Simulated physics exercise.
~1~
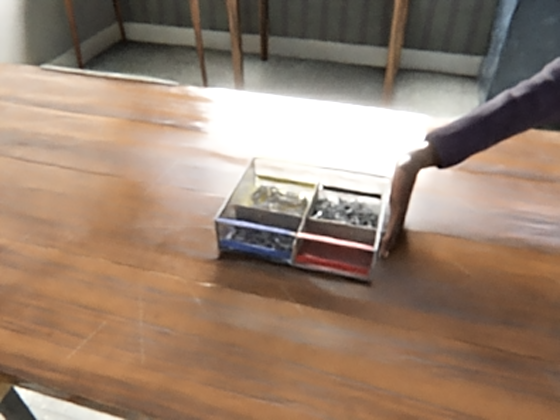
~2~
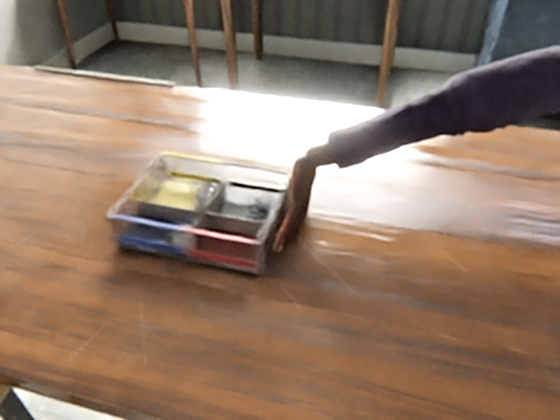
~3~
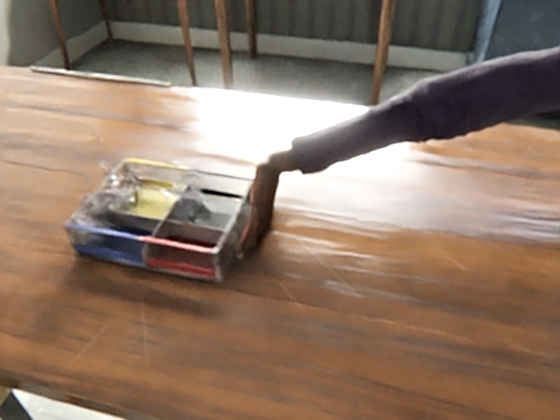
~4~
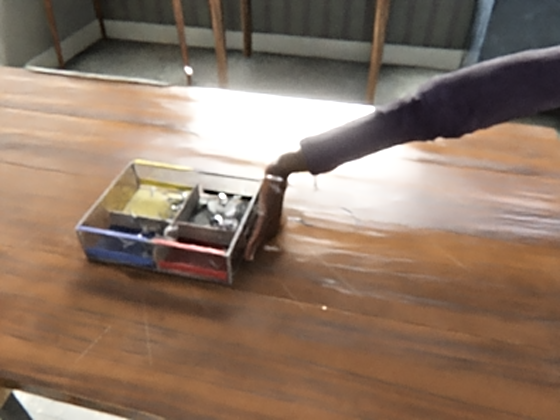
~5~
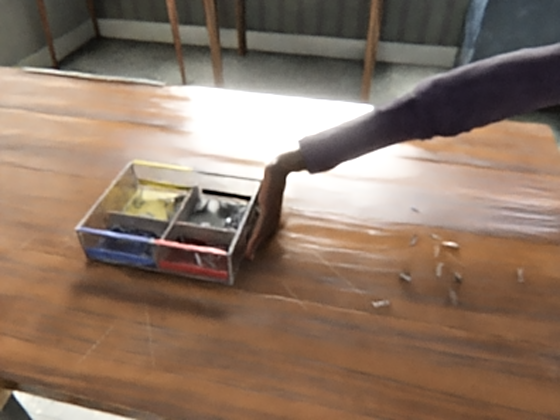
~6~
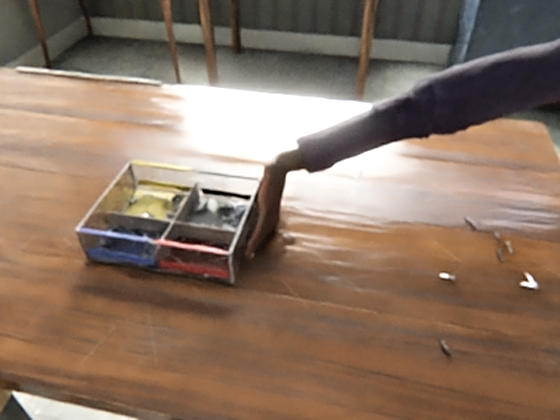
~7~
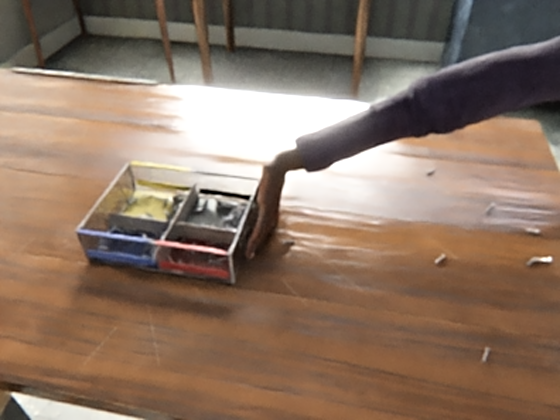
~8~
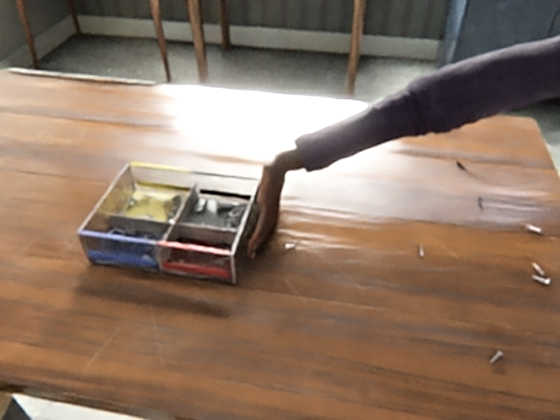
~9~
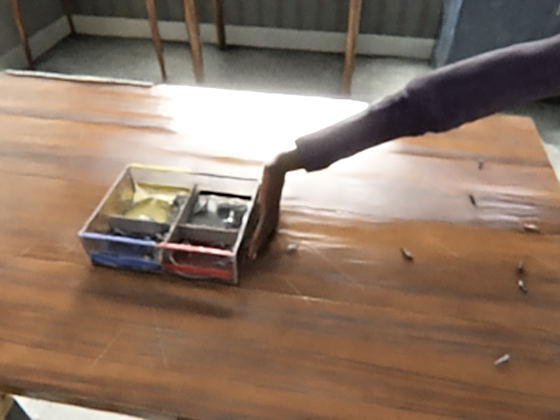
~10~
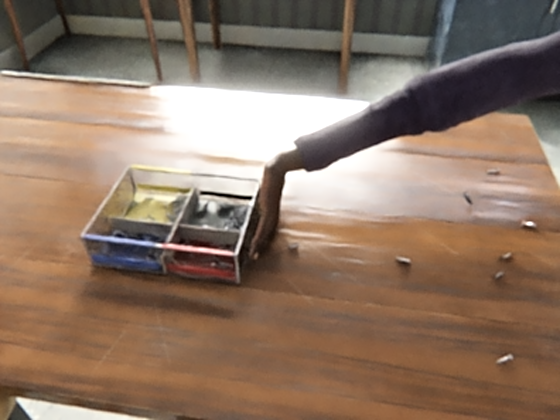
On a worn wooden table in a sunlit room, a dark-sleeved arm holds the right side of a clear, open tray divided into four compartments edged in yellow, black, blue and red, with small metal screws inside. The hand slides the tray quickly to the left, and it blurs as it goes. It then stops and shifts slightly back to the right. Several screws land on the tabletop to the right and scatter, rolling a little before settling. The tray ends upright and still against the hand, most screws inside, with a handful lying loose across the table.
